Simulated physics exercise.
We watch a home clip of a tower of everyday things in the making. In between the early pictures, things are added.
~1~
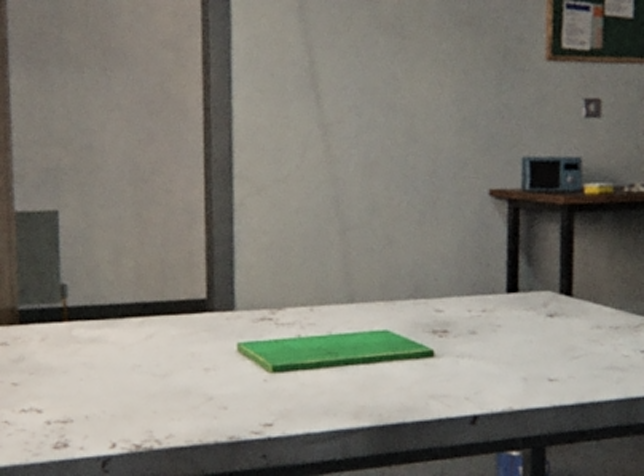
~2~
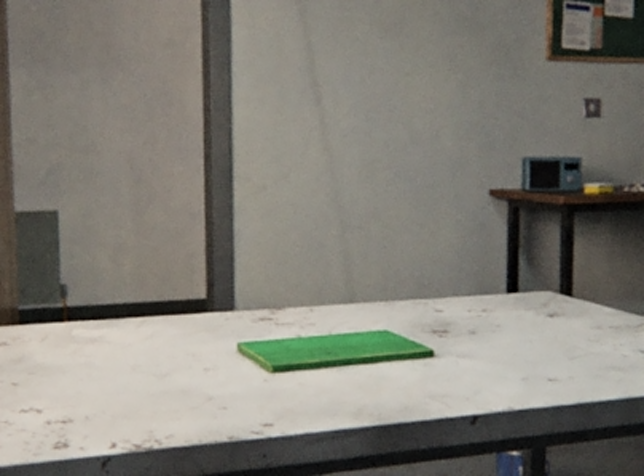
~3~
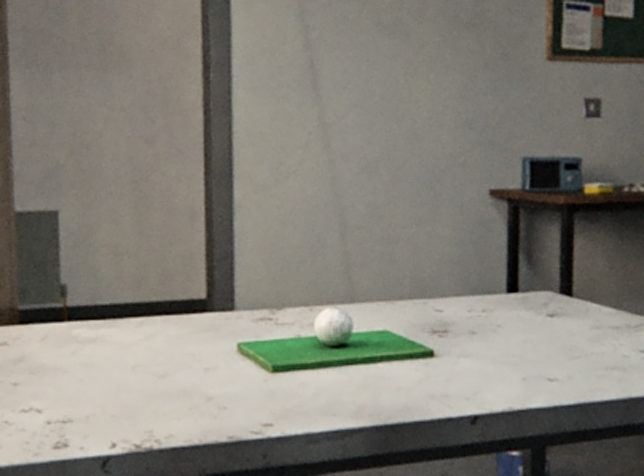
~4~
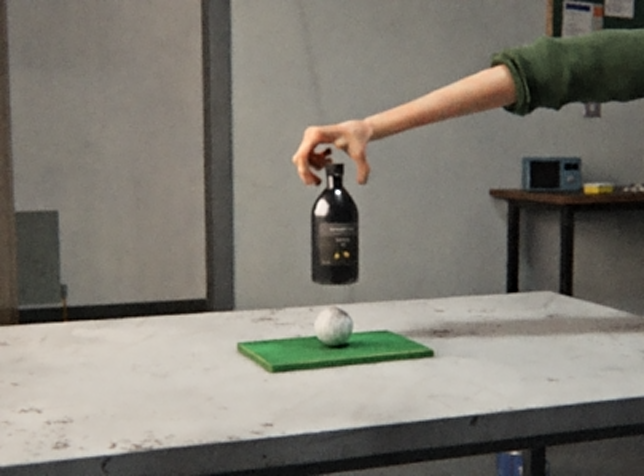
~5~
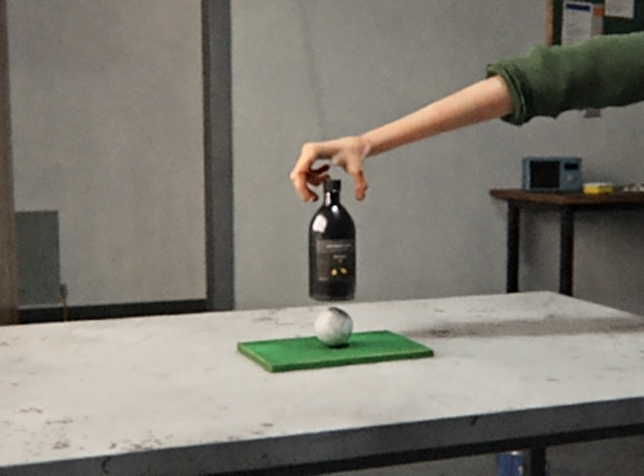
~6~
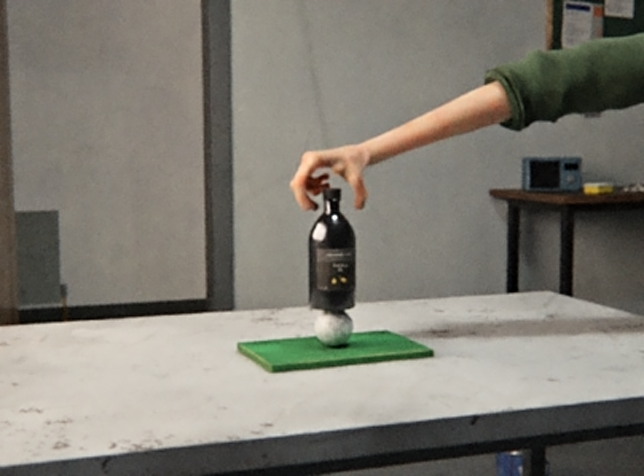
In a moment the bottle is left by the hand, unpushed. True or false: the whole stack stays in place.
False.
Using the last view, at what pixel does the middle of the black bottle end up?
In the final view it sits at roughly (204, 340).
Then, 0.60 s on from there, black bottle turned 31° from how it was put near (301, 257).
Then, 0.80 s on from there, black bottle now fallen.
Then, 0.90 s on from there, things are still on the move.
Then, 1.80 s on from there, nothing new.
In the end, fallen, black bottle; the other 2 unmoved. At the end, from the last picture's camera, black bottle near (204, 340). The pile gives way.
